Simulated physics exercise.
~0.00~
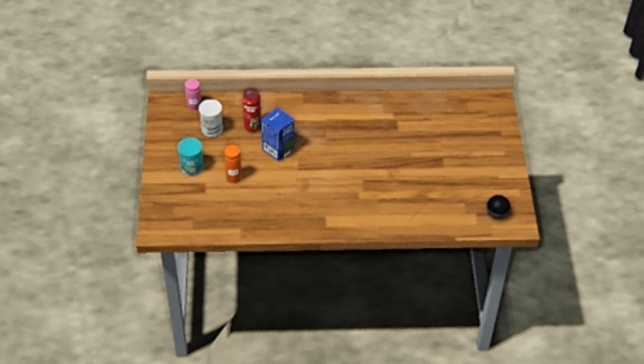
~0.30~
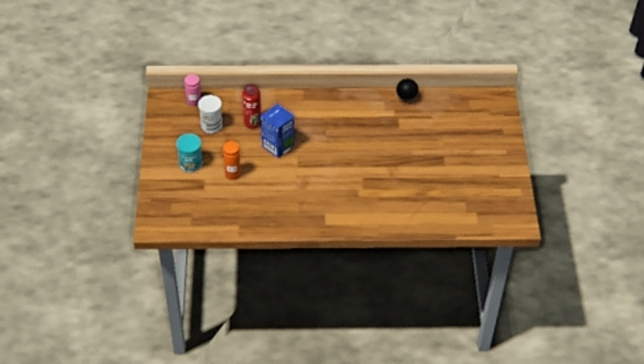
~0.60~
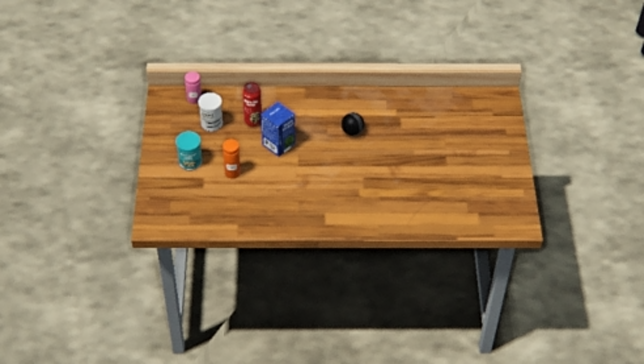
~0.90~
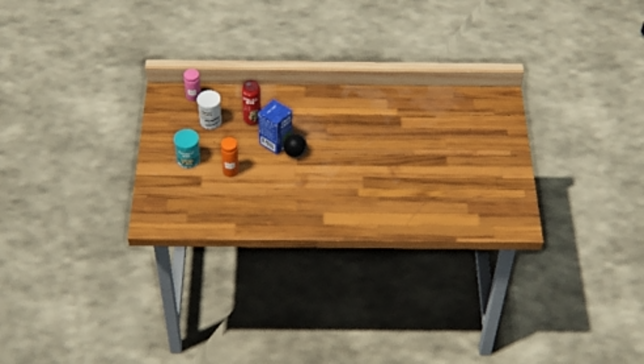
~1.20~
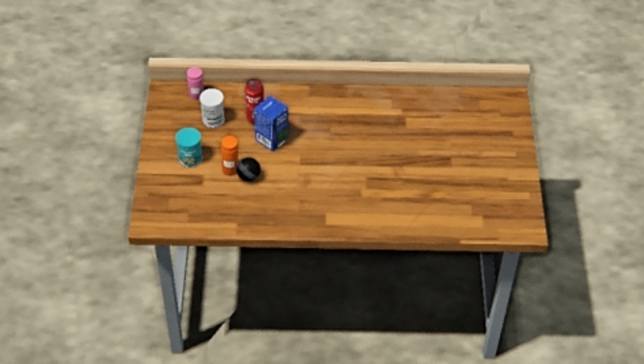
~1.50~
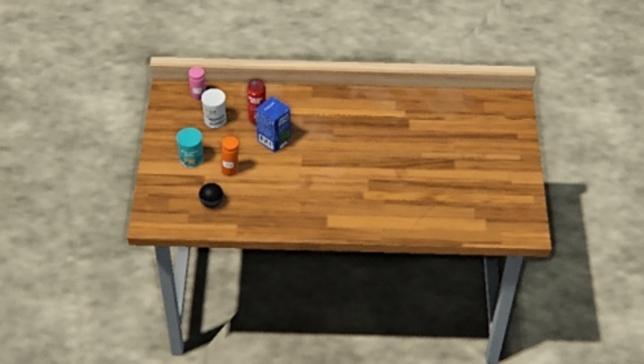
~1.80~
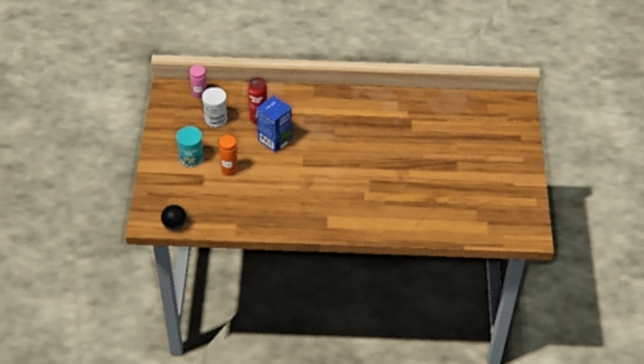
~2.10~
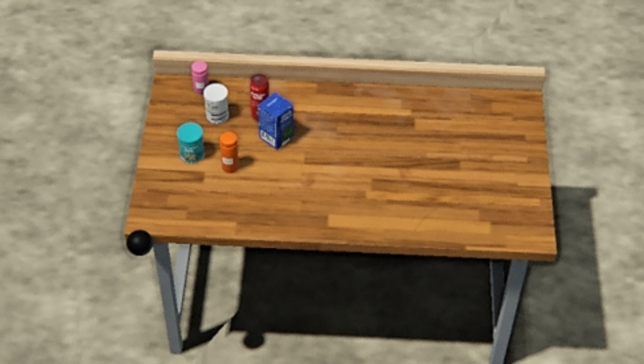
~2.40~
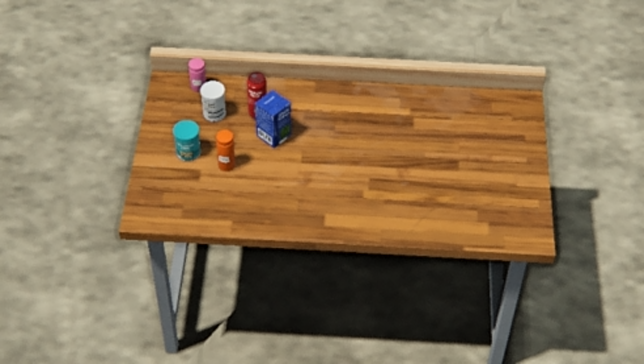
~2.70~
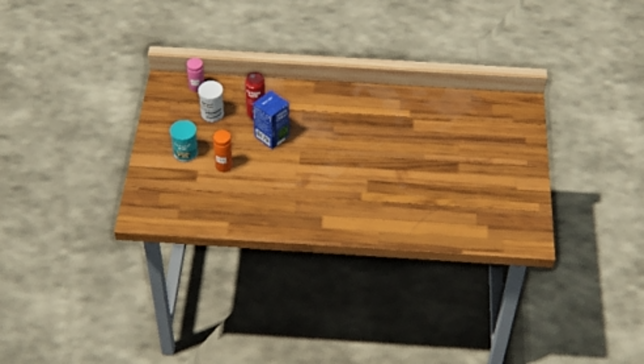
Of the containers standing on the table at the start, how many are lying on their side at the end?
None of them are lying down. The white tin, pink shaker, blue carton, orange shaker, turquoise tin and red can all remain upright.
